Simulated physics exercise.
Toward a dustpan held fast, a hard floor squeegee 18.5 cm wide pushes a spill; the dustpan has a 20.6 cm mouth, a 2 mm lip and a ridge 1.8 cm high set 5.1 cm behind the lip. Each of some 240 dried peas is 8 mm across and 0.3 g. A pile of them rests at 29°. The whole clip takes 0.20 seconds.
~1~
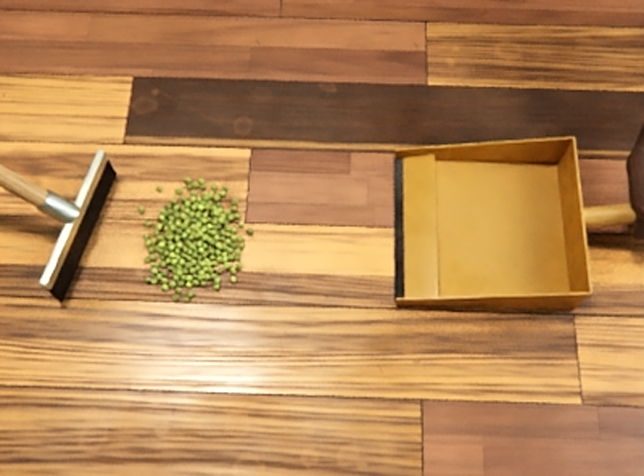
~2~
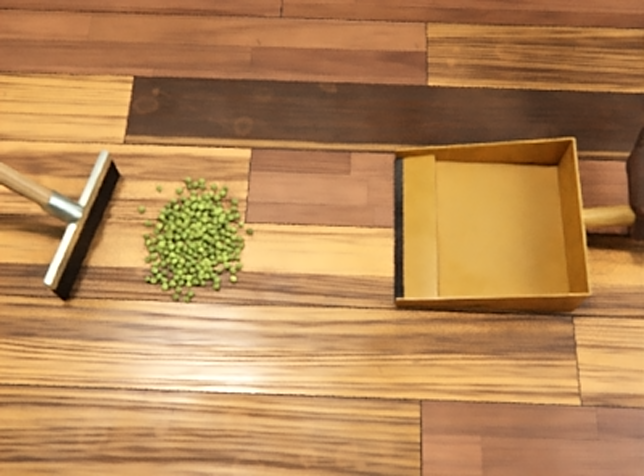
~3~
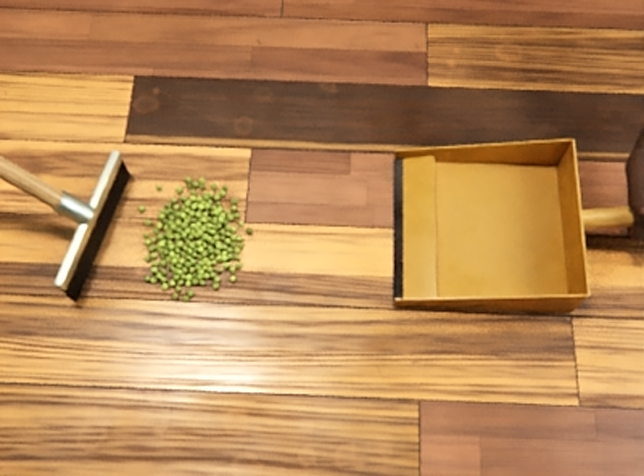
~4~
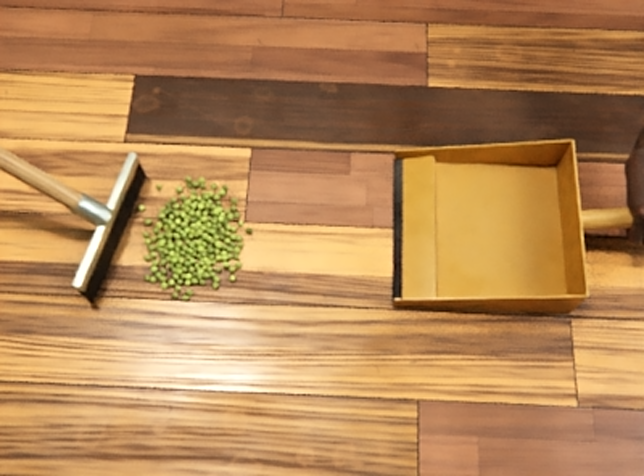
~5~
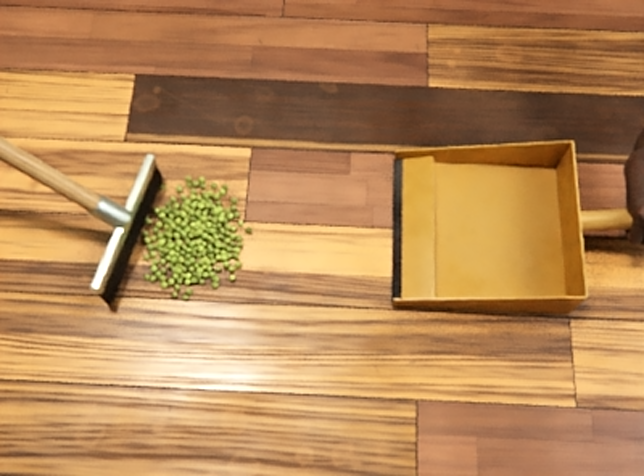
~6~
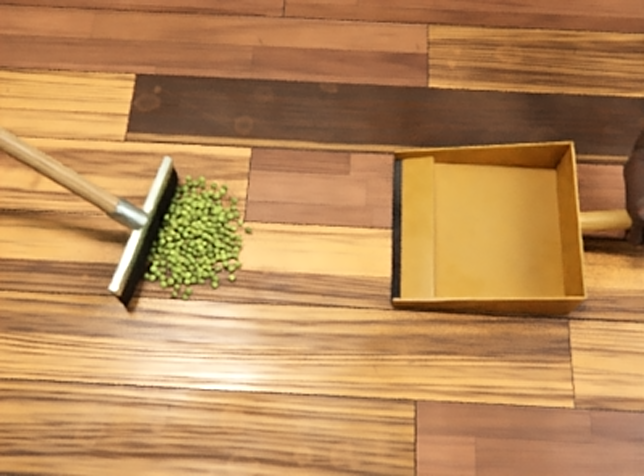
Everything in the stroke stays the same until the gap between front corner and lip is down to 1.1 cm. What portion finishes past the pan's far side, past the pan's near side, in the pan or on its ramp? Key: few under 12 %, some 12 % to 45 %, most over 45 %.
Past the pan's far side = few, past the pan's near side = some, in the pan or on its ramp = some.
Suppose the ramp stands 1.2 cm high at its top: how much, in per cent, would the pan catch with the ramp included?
Then about 20 per cent.
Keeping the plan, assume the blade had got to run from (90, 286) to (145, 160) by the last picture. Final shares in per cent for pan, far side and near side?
Final per cent - pan 20, far 0, near 30.
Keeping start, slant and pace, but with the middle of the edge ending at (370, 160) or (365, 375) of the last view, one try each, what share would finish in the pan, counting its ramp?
About 5 % and 0 %.
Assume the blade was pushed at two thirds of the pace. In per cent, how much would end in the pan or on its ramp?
About 25 %.
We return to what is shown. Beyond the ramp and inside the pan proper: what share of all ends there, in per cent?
Close to 0 per cent.
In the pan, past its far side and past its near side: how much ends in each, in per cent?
Far side: 5%. Near side: 35%. Pan: 20%.
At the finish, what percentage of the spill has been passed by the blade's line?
Roughly 20 in a hundred.
Then, 0.25 s after the last picture, middle of the blade 17 cm from the lip; 0 % over the lip, far side 0 %, near side 20 %.
Then, 0.41 s after the last picture, middle of the blade 8 cm from the lip; 0 % over the lip, far side 0 %, near side 25 %.
Then, 0.70 s after the last picture, middle of the blade 3 cm from the lip; 20 % over the lip, far side 5 %, near side 35 %.
In the end, far side 5 %, near side 35 %, pan 20 %, in front of the lip or behind the blade 45 %.
